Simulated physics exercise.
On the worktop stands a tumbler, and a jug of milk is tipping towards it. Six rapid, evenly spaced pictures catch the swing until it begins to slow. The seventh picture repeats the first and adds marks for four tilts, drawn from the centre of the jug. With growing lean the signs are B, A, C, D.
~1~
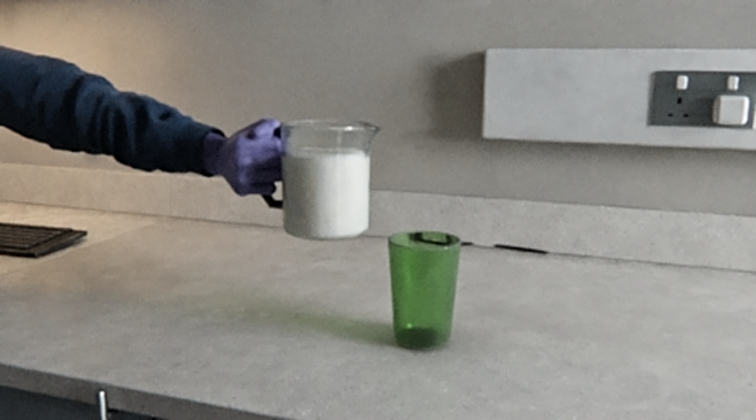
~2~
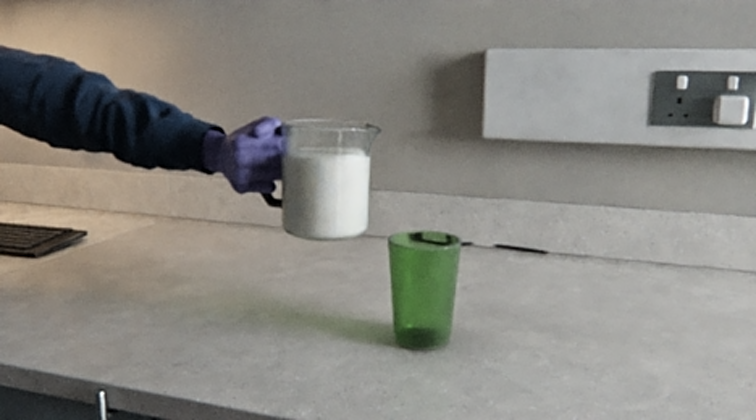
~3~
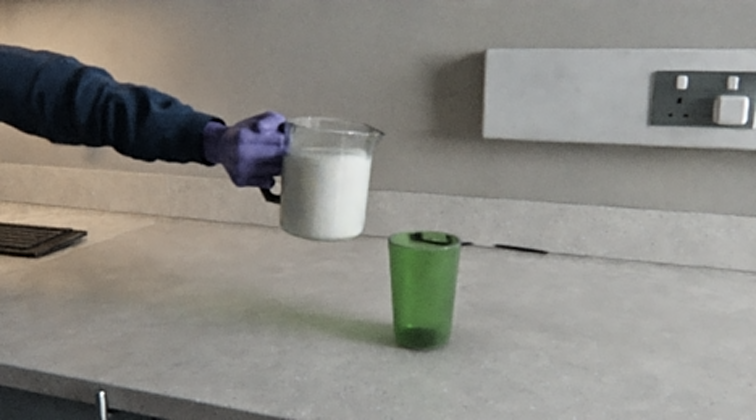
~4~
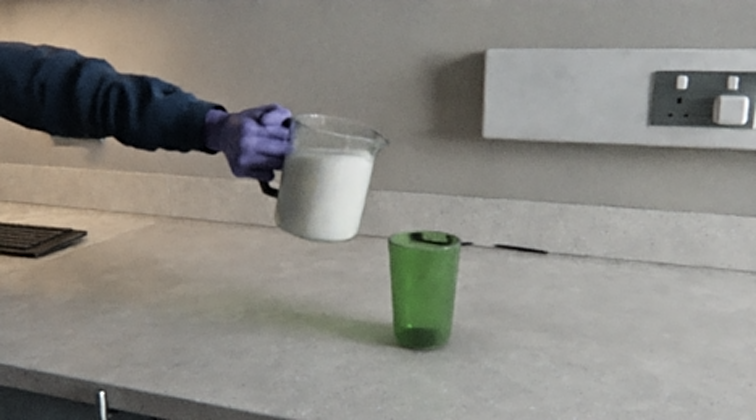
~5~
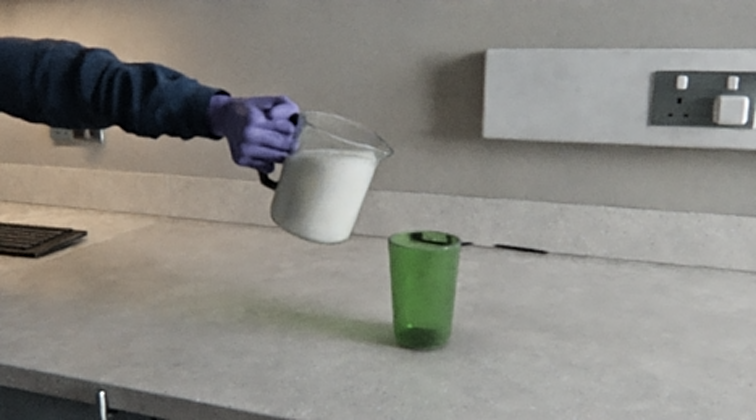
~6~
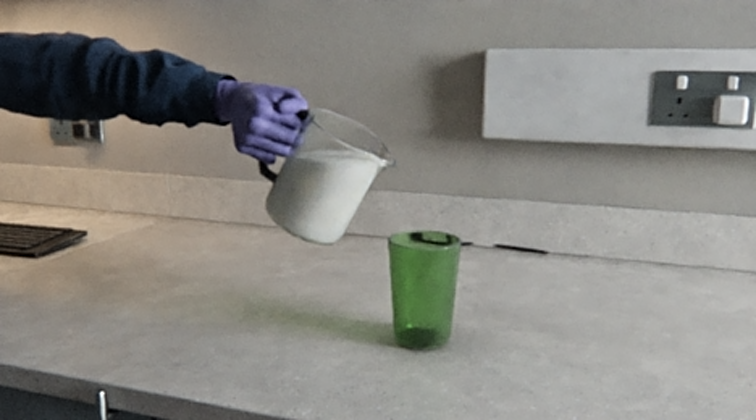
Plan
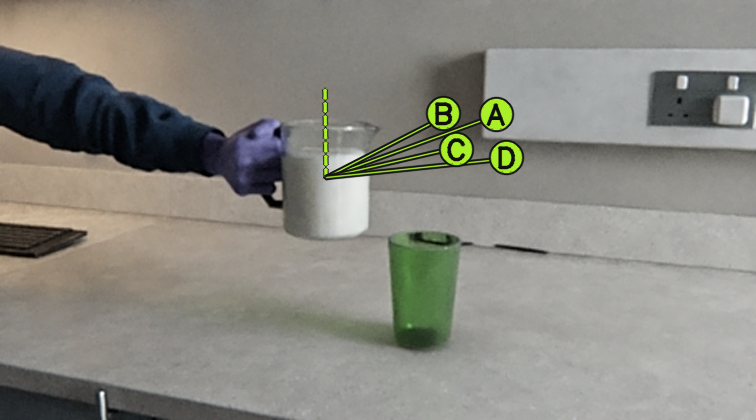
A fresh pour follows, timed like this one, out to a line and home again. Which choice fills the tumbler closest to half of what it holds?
Use line B.
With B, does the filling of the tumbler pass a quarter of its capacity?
Yes, clearly.
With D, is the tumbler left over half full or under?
Over.
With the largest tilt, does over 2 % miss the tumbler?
Yes.
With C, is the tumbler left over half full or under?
Over.
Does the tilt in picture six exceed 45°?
No.
On the marked copy, A at (480, 120); B at (429, 124); C at (439, 151); D at (490, 160).
Choosing A, the tumbler ends with about 66 % of what it can hold.
Choosing B, the tumbler ends with about 48 % of what it can hold.
Choosing C, the tumbler ends with about 83 % of what it can hold.
Choosing D, the tumbler ends with about 86 % of what it can hold; 9 % of the milk is spilt.
